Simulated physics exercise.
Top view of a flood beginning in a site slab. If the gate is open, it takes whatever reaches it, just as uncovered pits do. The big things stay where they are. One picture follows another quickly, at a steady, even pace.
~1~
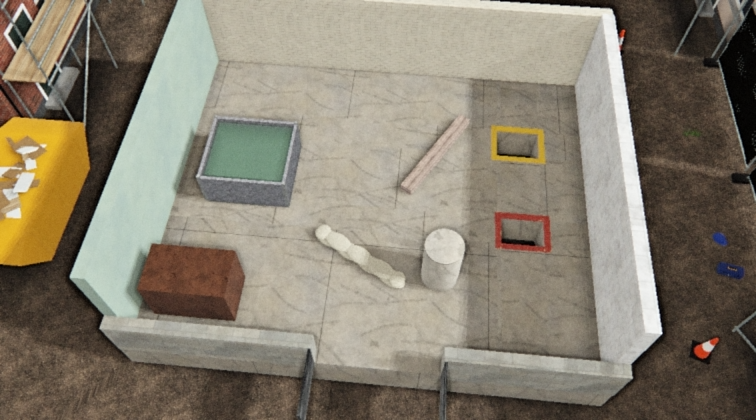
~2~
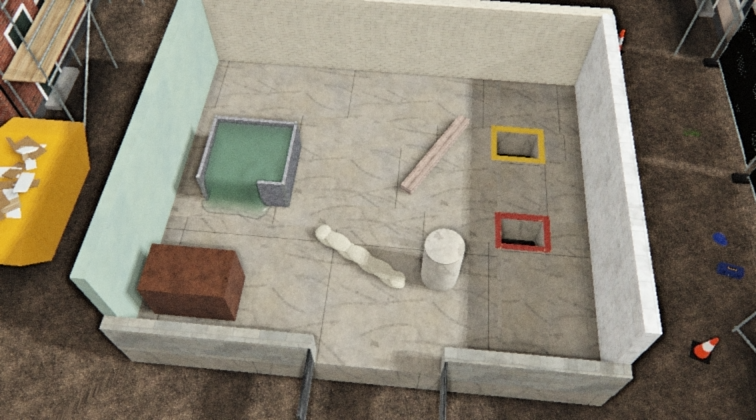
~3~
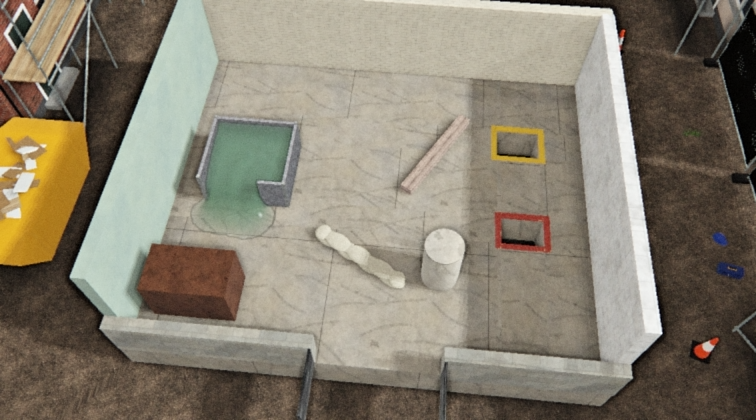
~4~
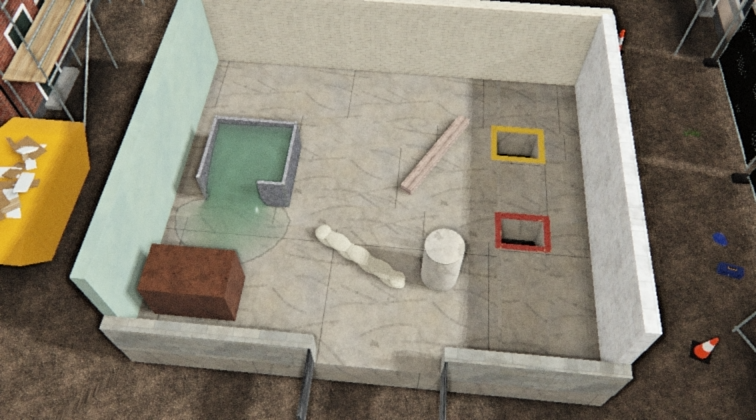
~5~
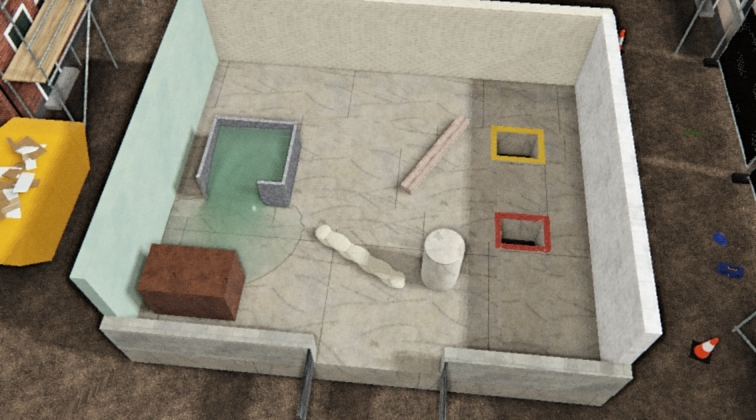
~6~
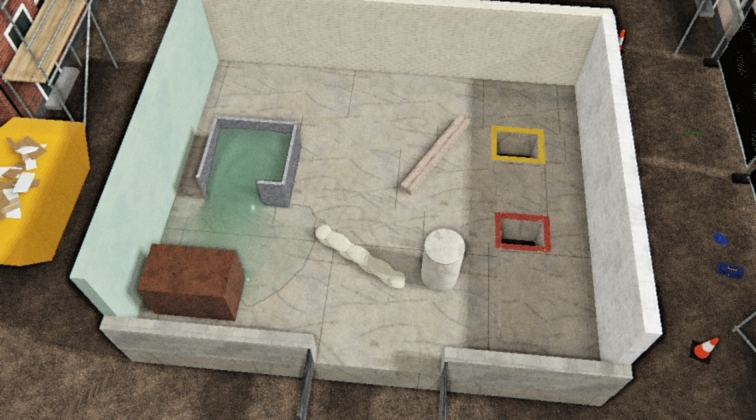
Greenish water pours through a gap in the front of a grey-walled tank at upper left and spreads steadily over a pale slab, seen from a fixed, high viewpoint. A brown block sits at lower left, with a lumpy cream piece, white cylinder and pinkish beam near the centre, and yellow- and red-edged pits at right. The thin sheet widens toward the viewer, reaching the block and the lumpy piece.
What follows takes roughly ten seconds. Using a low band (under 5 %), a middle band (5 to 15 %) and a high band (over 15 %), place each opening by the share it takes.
The gate is in the high band; the red pit is in the low band; the yellow pit is in the low band.
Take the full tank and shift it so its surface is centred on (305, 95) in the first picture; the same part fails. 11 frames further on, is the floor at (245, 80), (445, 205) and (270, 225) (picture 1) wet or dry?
Spot one unwetted, spot two unwetted, spot three wetted.
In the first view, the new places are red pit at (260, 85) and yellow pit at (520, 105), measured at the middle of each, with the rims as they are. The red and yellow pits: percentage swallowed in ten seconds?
I reckon red ends up with 10 percent and yellow with 0 percent.
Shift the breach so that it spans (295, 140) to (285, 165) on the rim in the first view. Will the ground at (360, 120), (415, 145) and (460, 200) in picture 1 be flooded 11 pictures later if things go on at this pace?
The first would be drenched, the second drenched and the third drenched.
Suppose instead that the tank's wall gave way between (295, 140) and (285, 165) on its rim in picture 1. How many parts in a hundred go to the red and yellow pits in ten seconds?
Per cent: Red 20, yellow 6.
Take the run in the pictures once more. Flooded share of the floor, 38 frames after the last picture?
That's roughly 45 per cent.
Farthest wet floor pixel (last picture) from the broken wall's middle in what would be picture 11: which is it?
Close to (312, 349), I think.
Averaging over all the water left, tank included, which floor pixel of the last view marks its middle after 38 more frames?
The spot I would choose is (312, 239).
A moment on, water covers 15 % of the floor; the gate 0 %, the red pit 0 %, the yellow pit 0 %.
Next, water covers 20 % of the floor; the gate 1 %, the red pit 0 %, the yellow pit 0 %.
Then, water covers 30 % of the floor; the gate 6 %, the red pit 0 %, the yellow pit 0 %.
Later, water covers 45 % of the floor; the gate 13 %, the red pit 0 %, the yellow pit 0 %.
In the end, water covers 70 % of the floor; the gate 23 %, the red pit 3 %, the yellow pit 1 %.
